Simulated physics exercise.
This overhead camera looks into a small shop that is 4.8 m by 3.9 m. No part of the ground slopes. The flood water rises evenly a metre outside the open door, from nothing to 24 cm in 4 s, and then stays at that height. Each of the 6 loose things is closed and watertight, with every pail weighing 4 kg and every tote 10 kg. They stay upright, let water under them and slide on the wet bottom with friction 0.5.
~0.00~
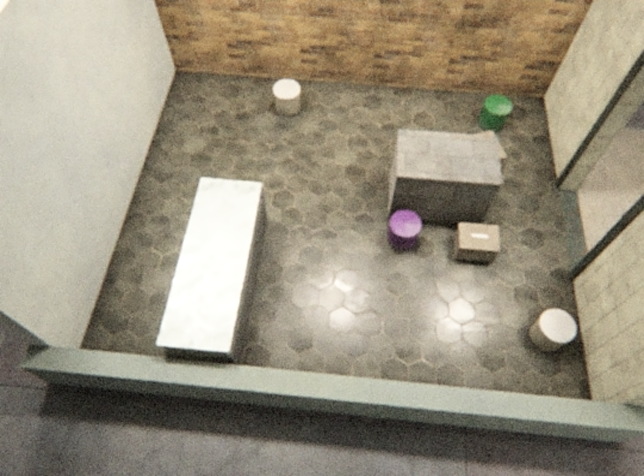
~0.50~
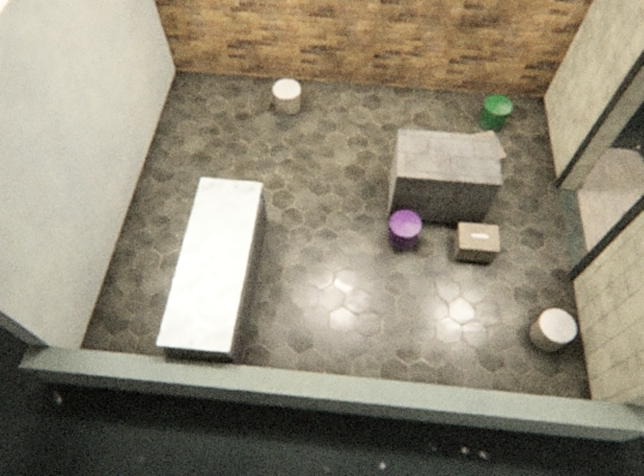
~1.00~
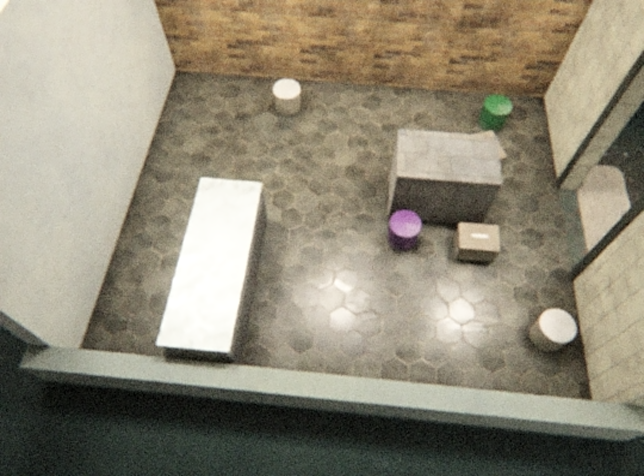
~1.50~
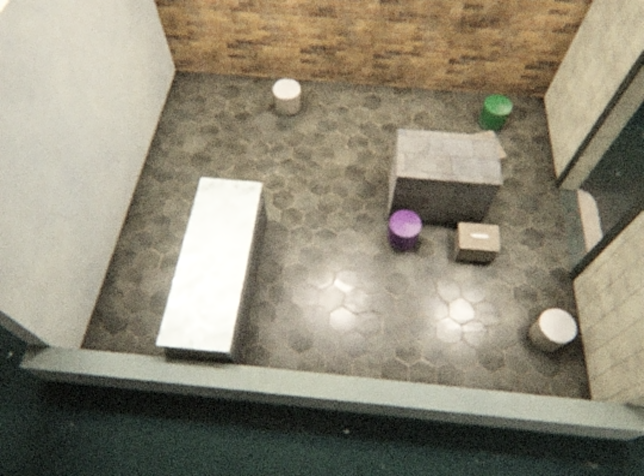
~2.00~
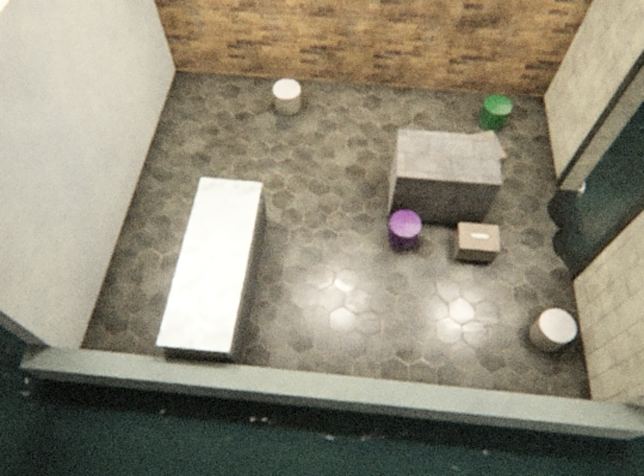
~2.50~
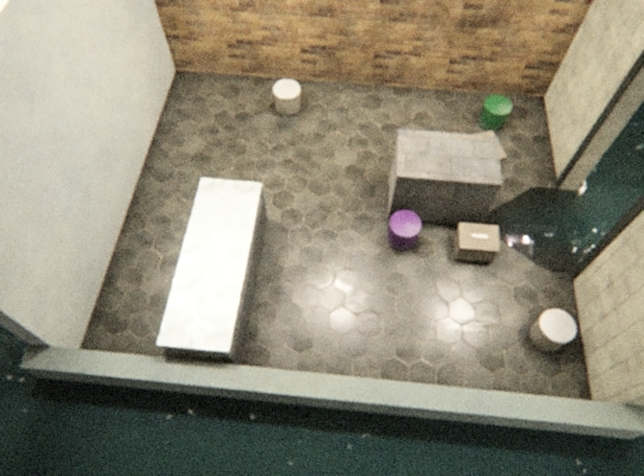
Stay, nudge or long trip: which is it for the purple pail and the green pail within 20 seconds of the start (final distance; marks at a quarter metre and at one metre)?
As for the purple pail, it goes far off; as for the green pail, it goes far off.
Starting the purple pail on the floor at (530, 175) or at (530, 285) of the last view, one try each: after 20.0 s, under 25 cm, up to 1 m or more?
Try one - it is swept a long way; try two - it is swept a long way.
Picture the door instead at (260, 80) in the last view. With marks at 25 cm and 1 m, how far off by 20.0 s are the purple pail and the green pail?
The purple pail winds up a long way off; as for the green pail, it winds up a long way off.
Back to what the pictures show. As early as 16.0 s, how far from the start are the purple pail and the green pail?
Shifts: Around 300 and 450 cm.
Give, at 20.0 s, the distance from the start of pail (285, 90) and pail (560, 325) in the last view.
The first is 200 cm from its start, the second 150 cm.
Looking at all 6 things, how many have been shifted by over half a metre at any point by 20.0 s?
Counting them up, I find 6.
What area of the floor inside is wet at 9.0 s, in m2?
About 16 m2 is covered.
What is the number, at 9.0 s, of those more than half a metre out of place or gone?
I count 4 of them.
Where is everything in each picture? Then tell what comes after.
The purple pail at (406, 223) rests on the ground; the green pail at (498, 105), on the bottom; 0.0 m2 under water; 0 of 6 have shifted, in the first picture.
The purple pail at (406, 223) rests on the ground; the green pail at (498, 105), on the bottom; 0.0 m2 under water; 0 of 6 have shifted, in the second picture.
The purple pail at (406, 223), on the bottom; the green pail at (498, 105), on the bottom; water covers 0.0 m2; 0 of 6 have shifted, in the third picture.
The purple pail at (406, 223) rests on the ground; the green pail at (498, 105) rests on the ground; 0.0 m2 under water; 0 of 6 have shifted, in the fourth picture.
The purple pail at (406, 223), on the bottom; the green pail at (498, 105), on the bottom; 0.1 m2 under water; 0 of 6 have shifted, in the fifth picture.
The purple pail at (406, 223) rests on the ground; the green pail at (498, 105), on the bottom; 0.6 m2 under water; 0 of 6 have shifted, in the sixth picture.
After 4.0 s the purple pail is near (403, 225), 0.0 m from its start, aground; the green pail is near (498, 105), 0.0 m from its start, aground; 0 afloat.
After 9.0 s the purple pail is near (300, 225), 1.1 m from its start, afloat; the green pail is near (239, 68), 3.1 m from its start, aground; 3 afloat.
After 16.0 s the purple pail is near (125, 204), 2.8 m from its start, afloat; the green pail is near (146, 266), 4.3 m from its start, afloat; 6 afloat.
After 20.0 s the purple pail is near (143, 278), 2.6 m from its start, afloat; the green pail is near (203, 166), 3.5 m from its start, afloat; 6 afloat.
